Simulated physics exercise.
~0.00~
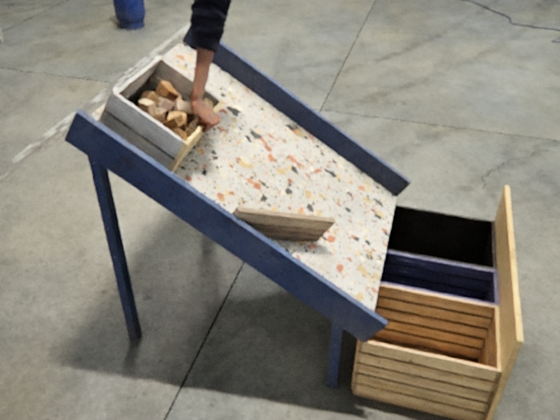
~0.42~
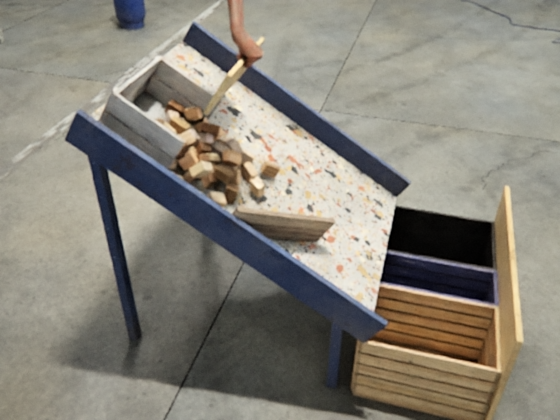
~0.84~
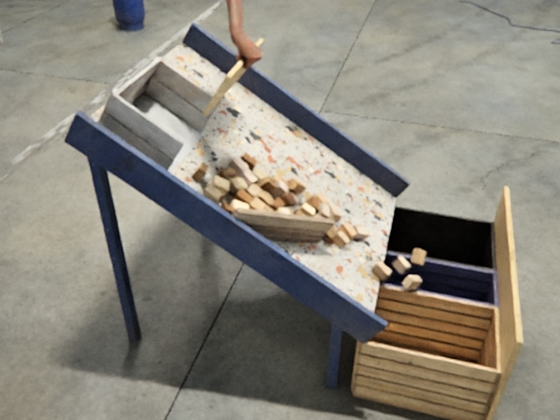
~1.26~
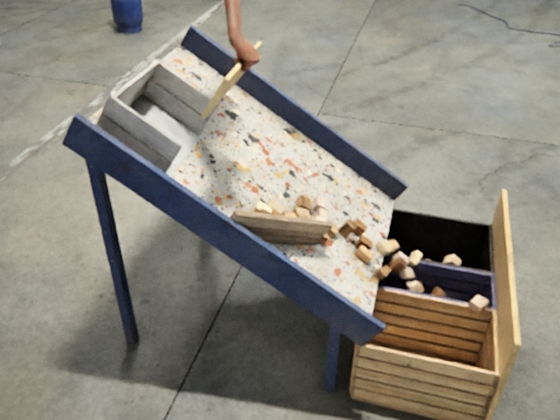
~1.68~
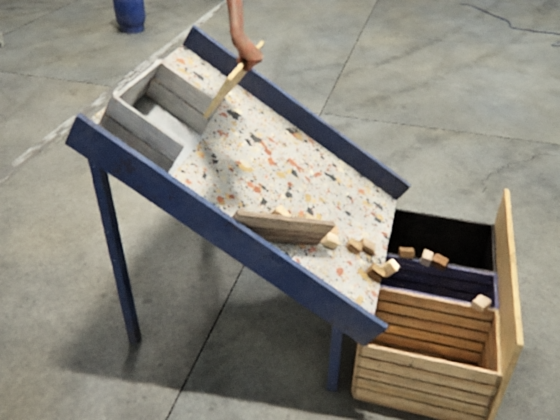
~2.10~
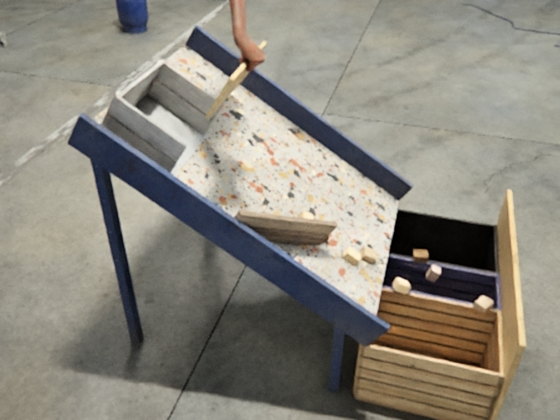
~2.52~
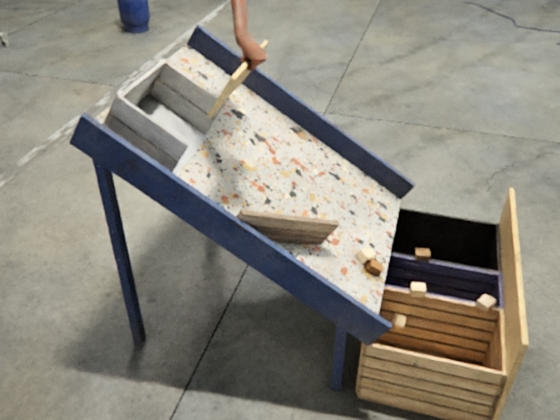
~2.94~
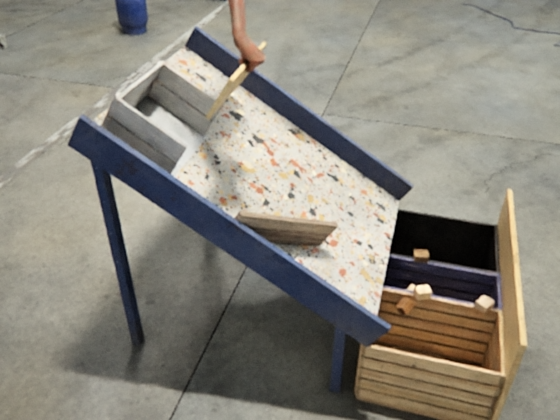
Hand lifting a gate from a pen, wooden blocks tumbling down a speckled sloping table past an angled board into open bins.
